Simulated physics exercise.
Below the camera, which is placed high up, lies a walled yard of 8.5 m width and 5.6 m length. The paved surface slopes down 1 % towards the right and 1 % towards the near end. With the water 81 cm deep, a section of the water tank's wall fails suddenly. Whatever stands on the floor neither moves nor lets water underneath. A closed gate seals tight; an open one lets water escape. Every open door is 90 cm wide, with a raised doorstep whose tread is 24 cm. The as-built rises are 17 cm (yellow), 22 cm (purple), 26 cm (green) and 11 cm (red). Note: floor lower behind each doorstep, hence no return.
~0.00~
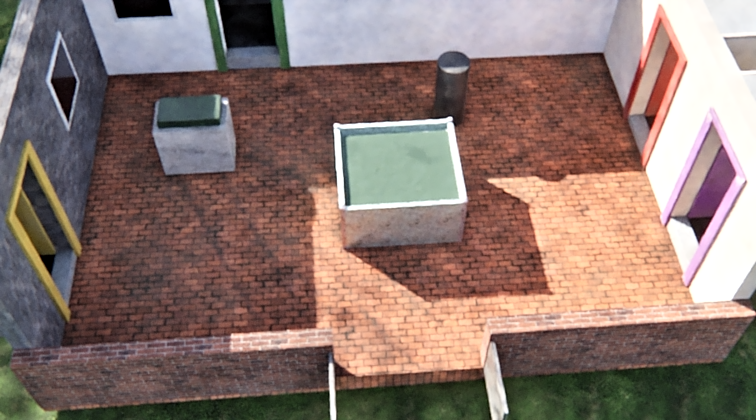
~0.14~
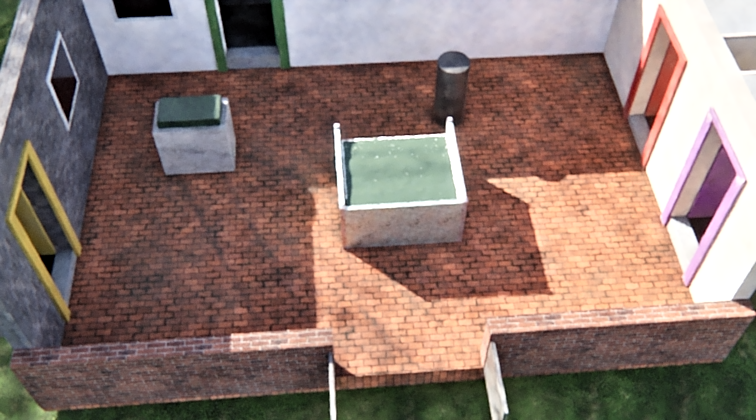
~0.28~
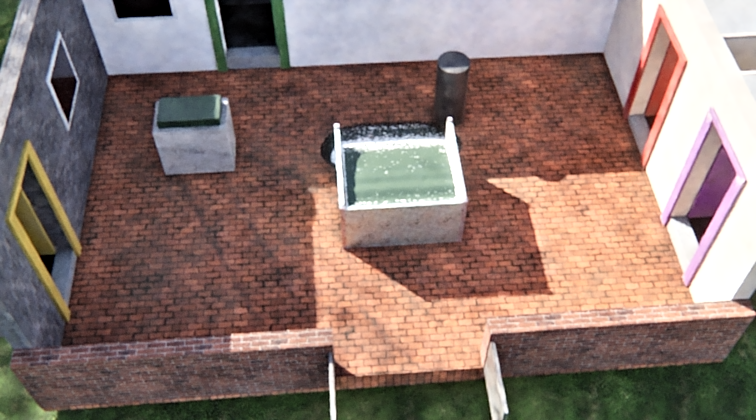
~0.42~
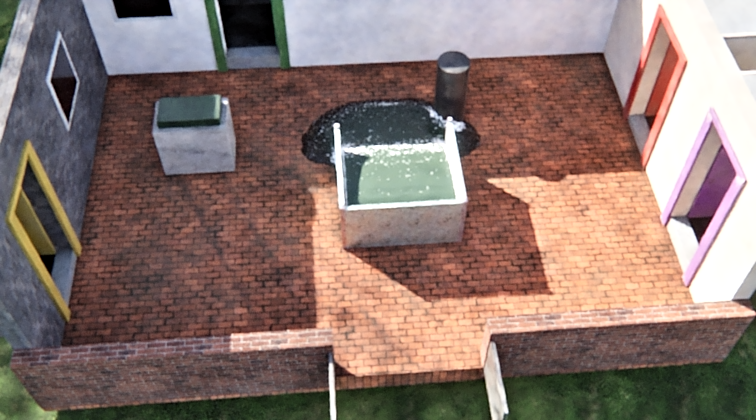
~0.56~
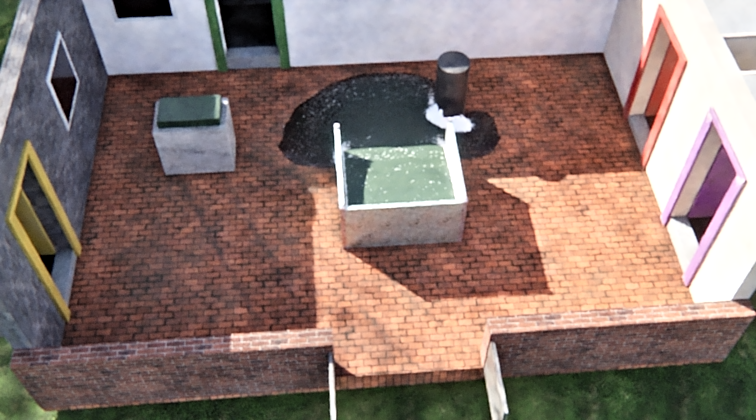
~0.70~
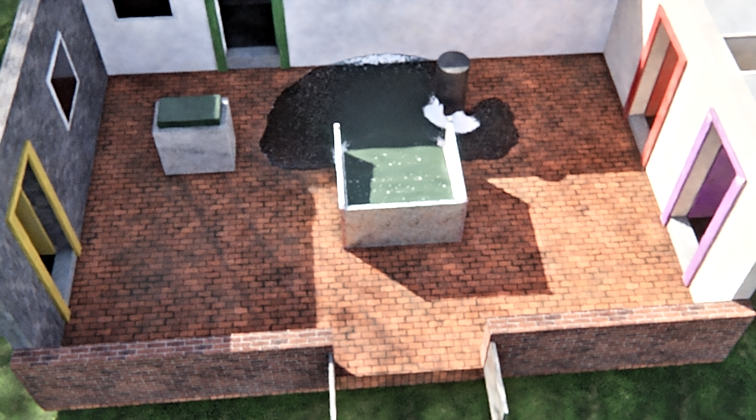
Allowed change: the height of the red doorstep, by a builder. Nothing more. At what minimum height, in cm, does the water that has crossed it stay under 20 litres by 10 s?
From about 9 cm.
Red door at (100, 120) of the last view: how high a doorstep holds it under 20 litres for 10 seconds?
You'd want it roughly 14.0 cm high.
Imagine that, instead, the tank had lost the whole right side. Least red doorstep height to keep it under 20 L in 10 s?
Estimate: Near 24 cm.
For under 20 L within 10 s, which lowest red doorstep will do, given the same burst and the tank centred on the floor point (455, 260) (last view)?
Then about 7.5 centimetres at the least.
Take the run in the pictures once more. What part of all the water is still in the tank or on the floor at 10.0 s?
Around 96 in a hundred parts remain.
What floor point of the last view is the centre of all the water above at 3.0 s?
(380, 112), roughly.
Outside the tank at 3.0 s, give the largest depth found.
Around 23 centimetres.
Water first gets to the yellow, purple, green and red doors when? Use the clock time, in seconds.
Reading them off: Yellow 3.8 s, then purple 3.2 s, then green 1.0 s, then red 1.8 s.
After 1.4 s water covers 25 % of the floor, deepest (46 cm) near (387, 70); it has not reached the red door.
After 3.0 s water covers 40 % of the floor, deepest (23 cm) near (120, 74); 15 cm at the red door, 0 litres in over its 11 cm doorstep.
After 10.0 s water covers 90 % of the floor, deepest (11 cm) near (705, 335); 5 cm at the red door, 9 litres in over its 11 cm doorstep.
At the red door as built, the water arrived by 1.9 s and peaked near 15 cm at 3.0 s.
With a doorstep of 8 cm, 27 litres would have come in within the 10 s; with 11 cm, 9 litres. So under 20 litres takes about 9 cm.
